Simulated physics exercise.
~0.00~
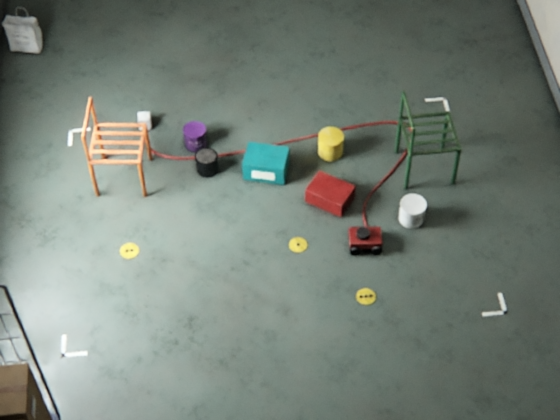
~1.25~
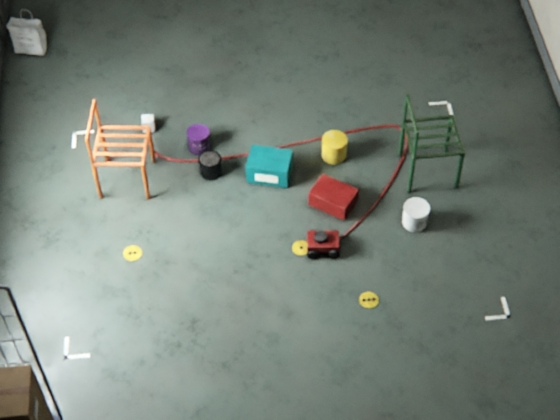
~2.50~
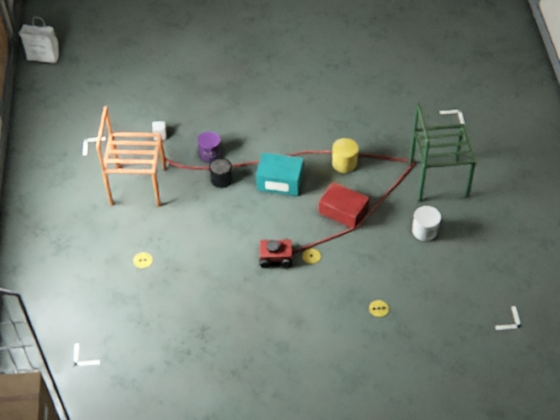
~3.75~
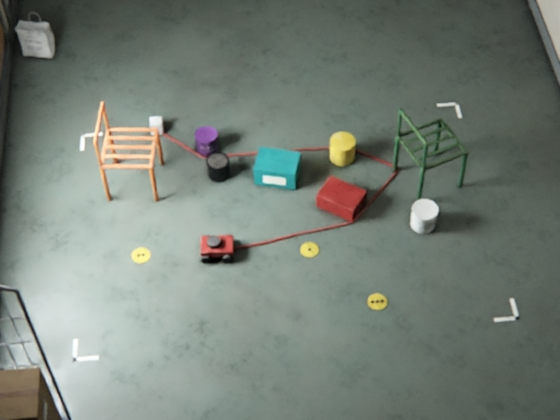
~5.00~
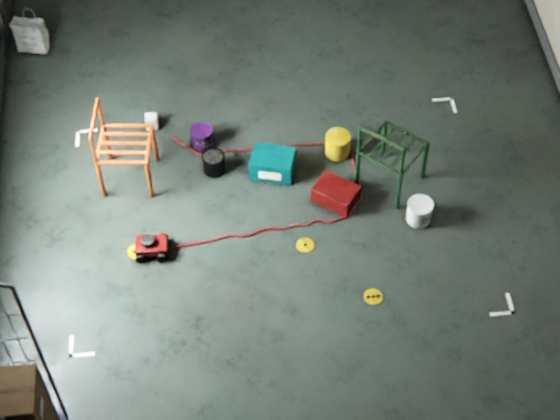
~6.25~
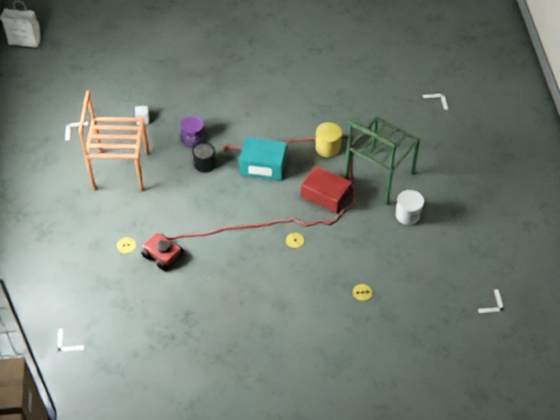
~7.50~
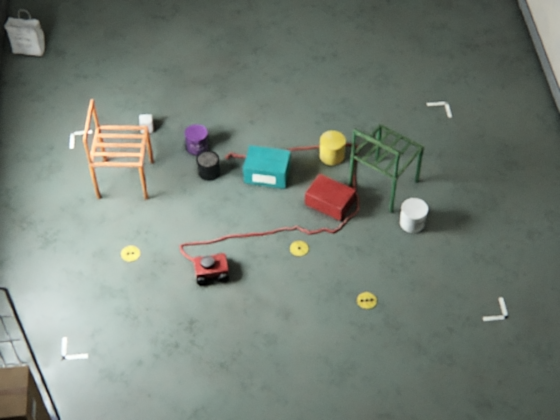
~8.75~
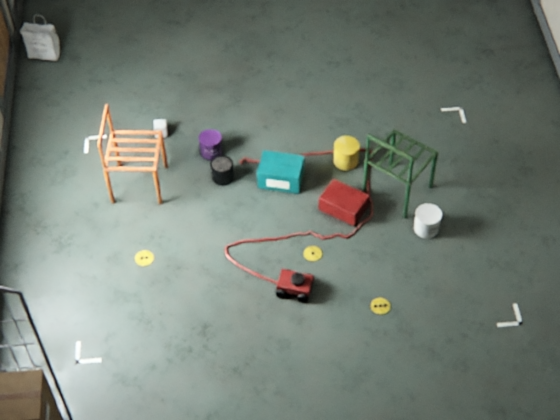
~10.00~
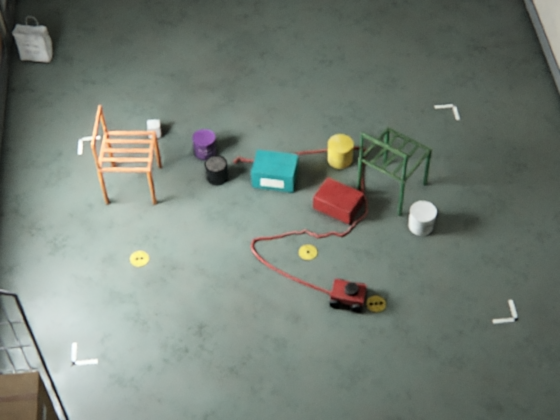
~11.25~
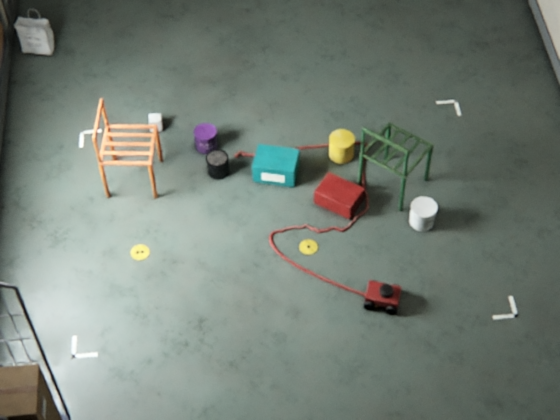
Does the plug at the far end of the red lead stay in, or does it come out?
It comes out. As the cart pulls left, the far end of the lead leaves the small white block by the orange chair and trails loose.
